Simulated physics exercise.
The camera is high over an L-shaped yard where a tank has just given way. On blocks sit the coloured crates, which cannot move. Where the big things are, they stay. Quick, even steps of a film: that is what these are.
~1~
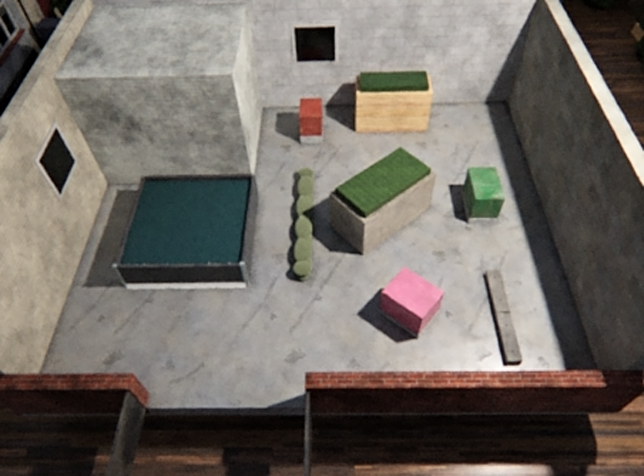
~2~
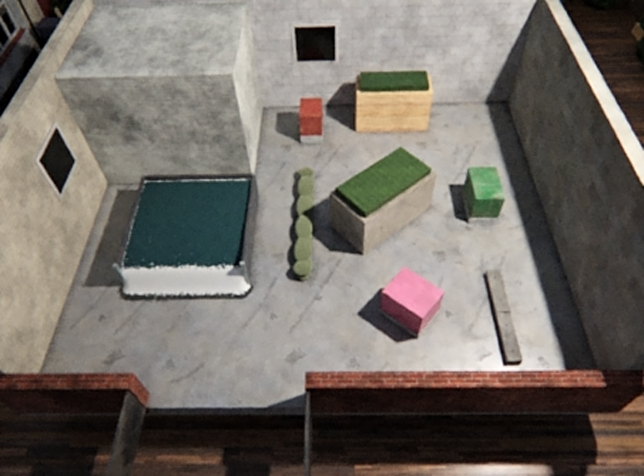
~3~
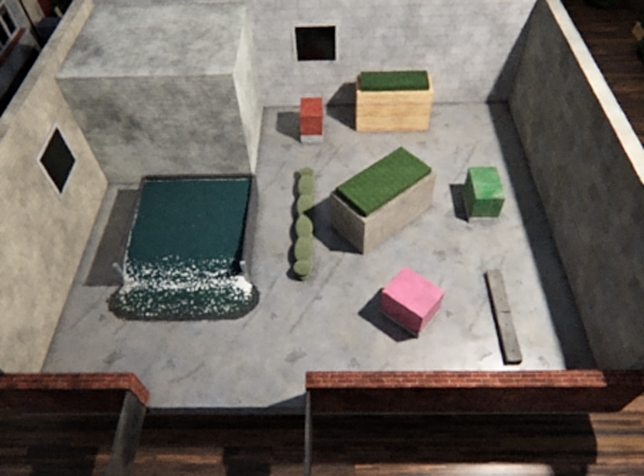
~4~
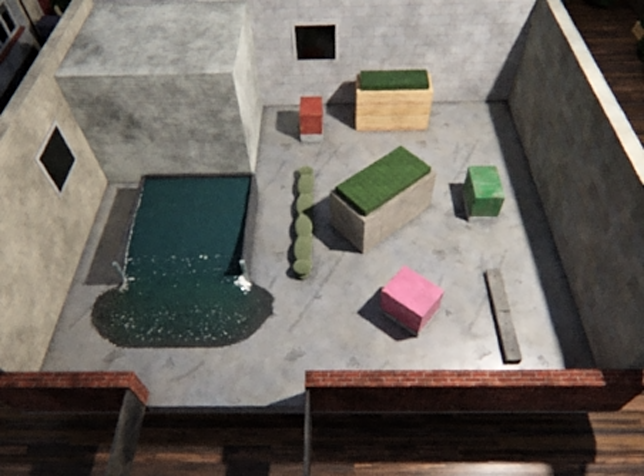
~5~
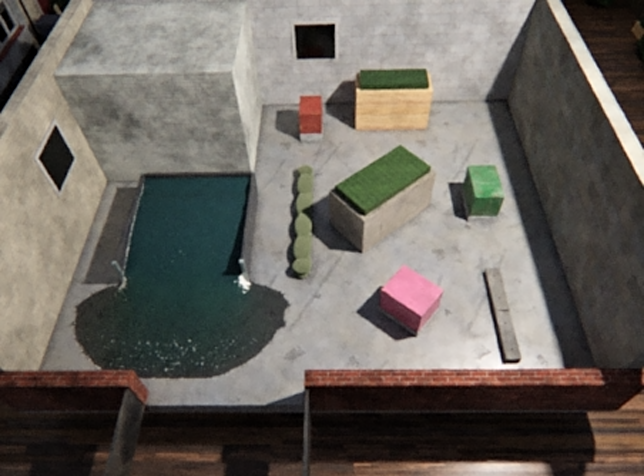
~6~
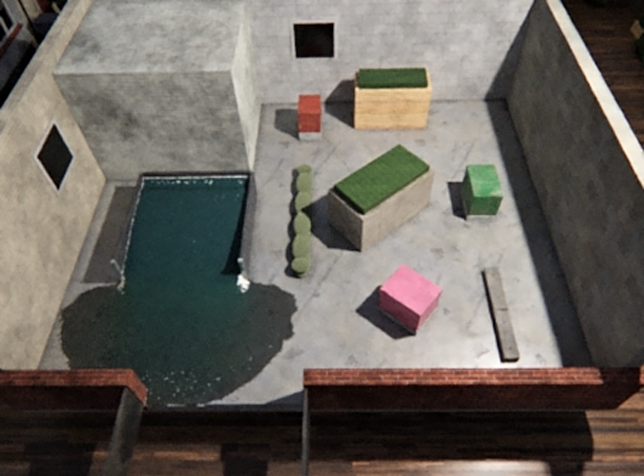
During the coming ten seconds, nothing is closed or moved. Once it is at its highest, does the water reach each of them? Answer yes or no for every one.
Red crate: No, it stays dry; green crate: No, it stays dry; pink crate: No, it stays dry.
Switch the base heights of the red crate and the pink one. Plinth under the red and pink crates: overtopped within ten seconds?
One by one: The red crate is not reached; the pink crate is not reached.
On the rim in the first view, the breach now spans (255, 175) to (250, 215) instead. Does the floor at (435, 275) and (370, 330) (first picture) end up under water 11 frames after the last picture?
Taking the two spots in turn: Parched and parched.
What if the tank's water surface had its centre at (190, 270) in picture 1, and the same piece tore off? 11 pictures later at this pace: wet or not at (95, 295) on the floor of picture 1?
Submerged.
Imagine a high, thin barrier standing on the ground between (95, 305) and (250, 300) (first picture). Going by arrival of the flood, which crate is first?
I'd pick the pink crate.
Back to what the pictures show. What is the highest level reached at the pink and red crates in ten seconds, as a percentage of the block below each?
In order: 20% and 20%.
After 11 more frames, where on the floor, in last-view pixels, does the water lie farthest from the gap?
I'd say around (371, 388).
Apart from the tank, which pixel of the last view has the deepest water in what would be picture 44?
Somewhere close to (120, 215).
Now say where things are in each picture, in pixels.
In the first picture, the open tank at (190, 220) is whole and still.
In the second picture, the front is at (125, 292), out from the gap at (184, 276).
In the third picture, the front is at (114, 306), out from the gap at (185, 278).
In the fourth picture, water pours out at (185, 277) and has run to (97, 314).
In the fifth picture, water pours out at (185, 276) and has run to (97, 358).
In the sixth picture, water pours out at (184, 275) and has run to a hidden place.
A moment on, water covers 20 % of the floor; the red crate not reached, the green crate not reached, the pink crate not reached.
Next, water covers 20 % of the floor; the red crate not reached, the green crate not reached, the pink crate not reached.
Then, water covers 25 % of the floor; the red crate not reached, the green crate not reached, the pink crate not reached.
Later, water covers 35 % of the floor; the red crate not reached, the green crate not reached, the pink crate water round its plinth.
In the end, water covers 40 % of the floor; the red crate stayed above the water, the green crate stayed above the water, the pink crate stayed above the water.
